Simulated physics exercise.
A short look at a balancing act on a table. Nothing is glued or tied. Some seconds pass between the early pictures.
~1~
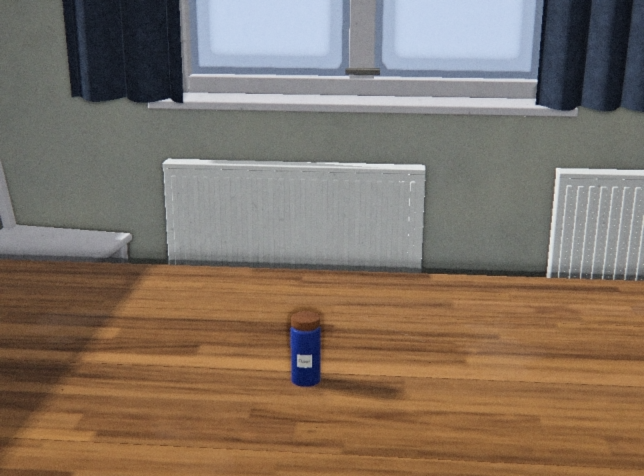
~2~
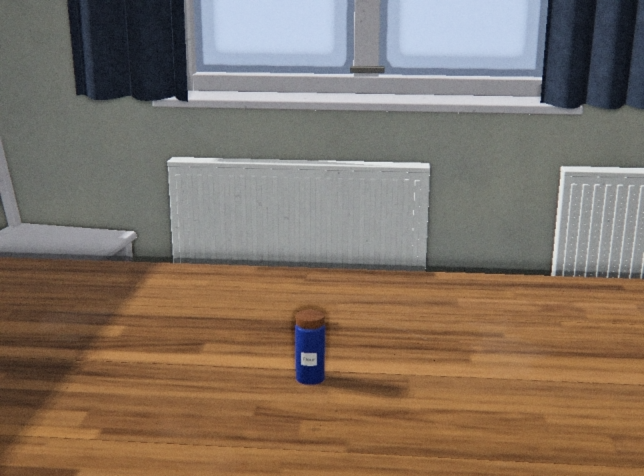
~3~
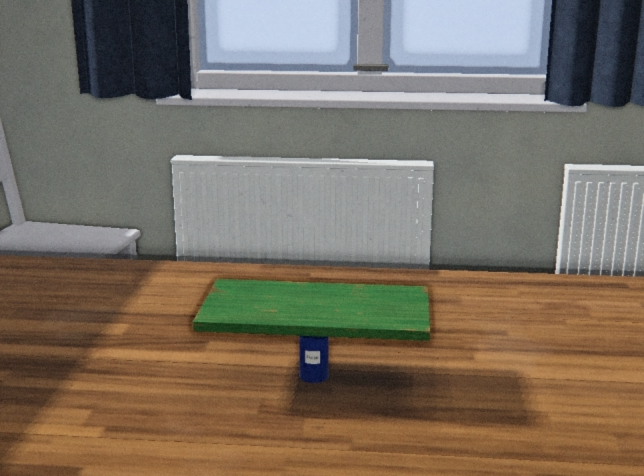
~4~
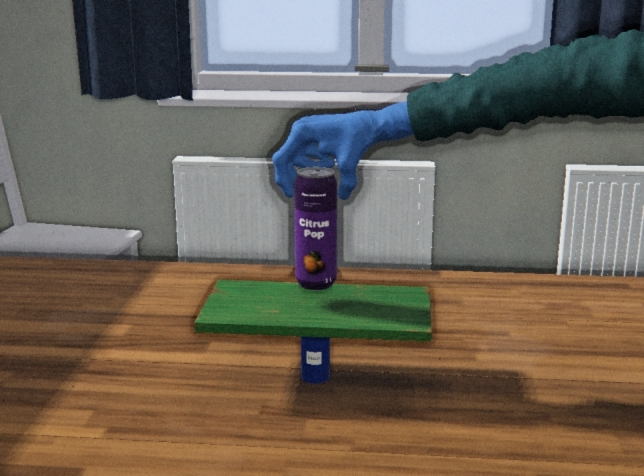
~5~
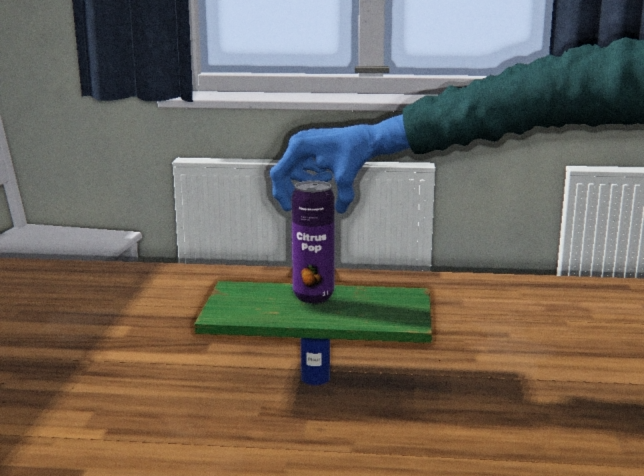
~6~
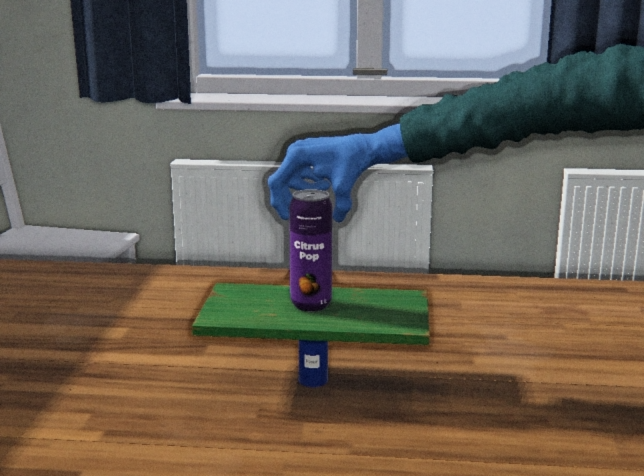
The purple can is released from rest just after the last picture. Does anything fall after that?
It stays up.
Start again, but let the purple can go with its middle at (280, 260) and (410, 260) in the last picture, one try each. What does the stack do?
First try: It holds; second try: It loses its balance.
Then, 0.20 s past the last view, nothing moves.
Then, 0.40 s past the last view, purple can resting near (311, 252).
Finally, all 3 still in place. Final places as the last picture's camera would see them, purple can near (311, 252). The stack keeps its balance.
